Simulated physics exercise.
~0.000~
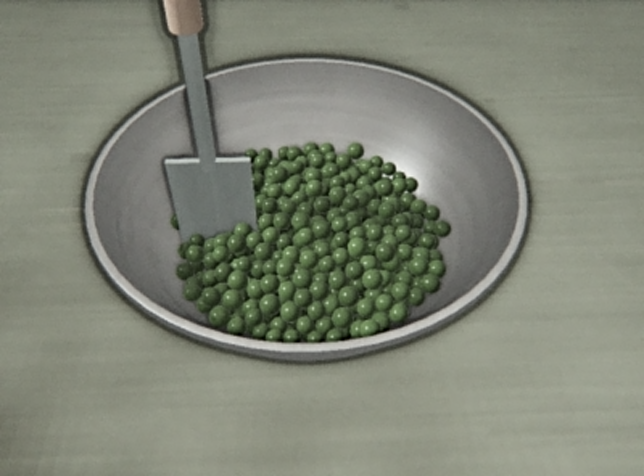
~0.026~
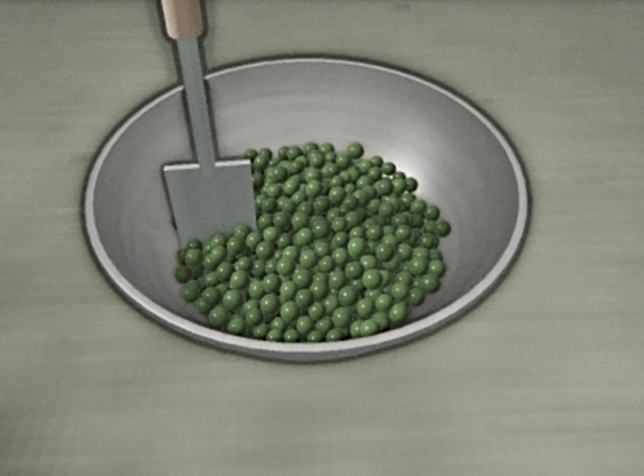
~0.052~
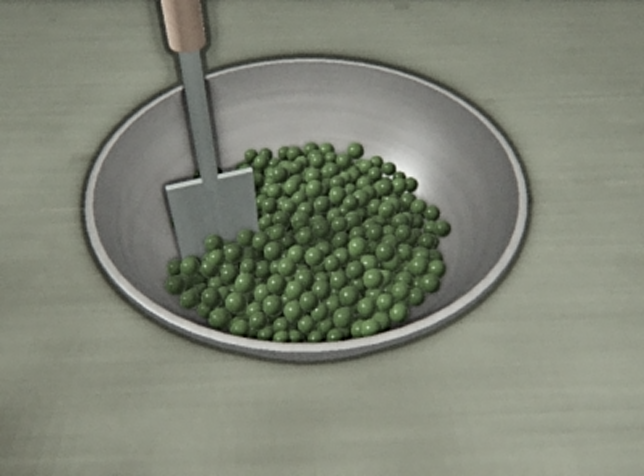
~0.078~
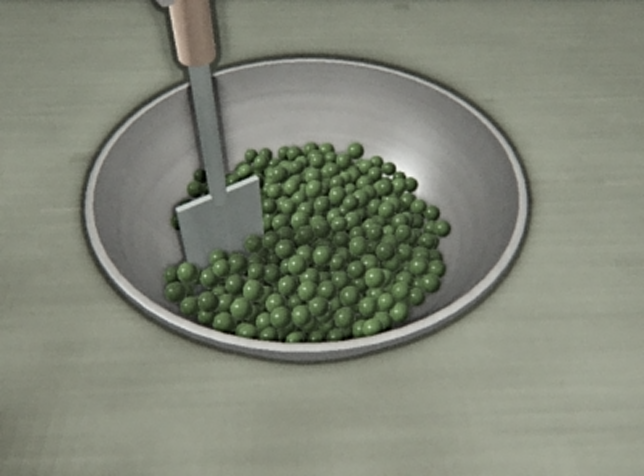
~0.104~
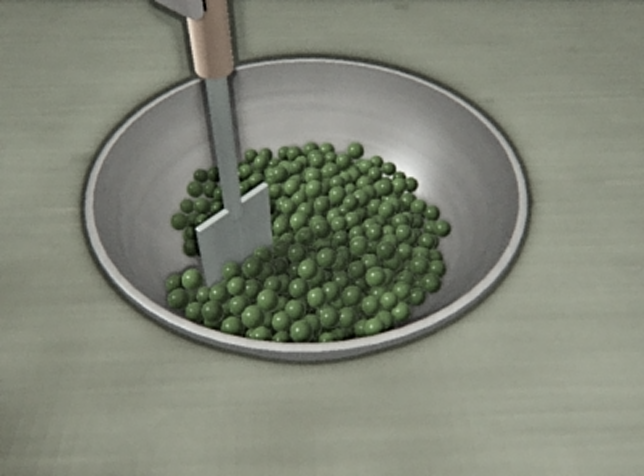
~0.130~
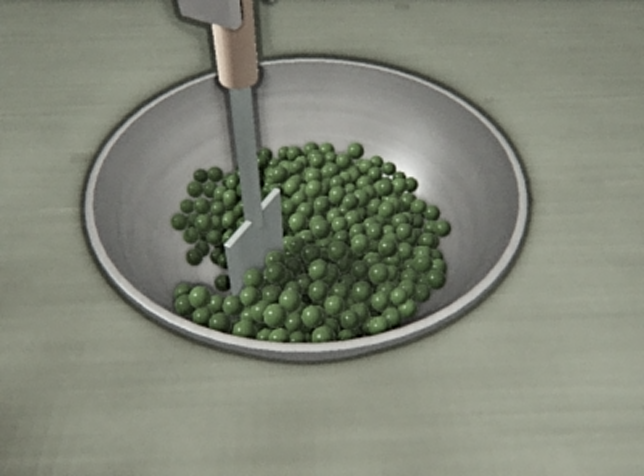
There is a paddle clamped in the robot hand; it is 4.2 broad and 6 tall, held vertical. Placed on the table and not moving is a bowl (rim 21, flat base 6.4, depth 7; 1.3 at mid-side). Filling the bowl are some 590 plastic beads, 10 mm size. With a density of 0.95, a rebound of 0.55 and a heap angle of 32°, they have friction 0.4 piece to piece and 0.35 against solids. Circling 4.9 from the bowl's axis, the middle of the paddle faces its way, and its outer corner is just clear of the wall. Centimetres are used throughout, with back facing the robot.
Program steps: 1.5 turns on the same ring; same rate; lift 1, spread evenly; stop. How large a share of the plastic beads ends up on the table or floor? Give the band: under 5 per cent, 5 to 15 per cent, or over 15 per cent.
Band: Under 5 per cent.
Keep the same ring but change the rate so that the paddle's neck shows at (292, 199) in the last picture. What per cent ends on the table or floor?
Some 10 per cent.
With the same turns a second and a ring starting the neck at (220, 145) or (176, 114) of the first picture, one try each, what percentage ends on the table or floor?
Some 0 and 0 per cent.
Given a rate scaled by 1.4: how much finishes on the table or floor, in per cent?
Some 10 in a hundred.
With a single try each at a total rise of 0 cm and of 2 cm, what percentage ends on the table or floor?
That gives about 5 per cent and 0 per cent, in order.
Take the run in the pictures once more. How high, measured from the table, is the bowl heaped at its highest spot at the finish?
Height: Roughly 6.0 cm.
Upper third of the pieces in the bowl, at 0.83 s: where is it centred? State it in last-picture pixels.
The centre lies near (306, 296) in the last picture.
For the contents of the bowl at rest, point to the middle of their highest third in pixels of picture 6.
Near (370, 202).
After 0.48 s, 247° round, highest piece 8 above the table; 578 in the bowl, 5 on the table or floor, 3 in flight or on the tool.
After 0.83 s, 75° round, highest piece 8 above the table; 575 in the bowl, 11 on the table or floor.
After 1.20 s, 180° round, highest piece 6 above the table; 573 in the bowl, 13 on the table or floor.
After 1.90 s, 180° round, highest piece 6 above the table; 573 in the bowl, 13 on the table or floor.
In the end, 573 in the bowl, 13 on the table or floor. That is 2 % on the table or floor.
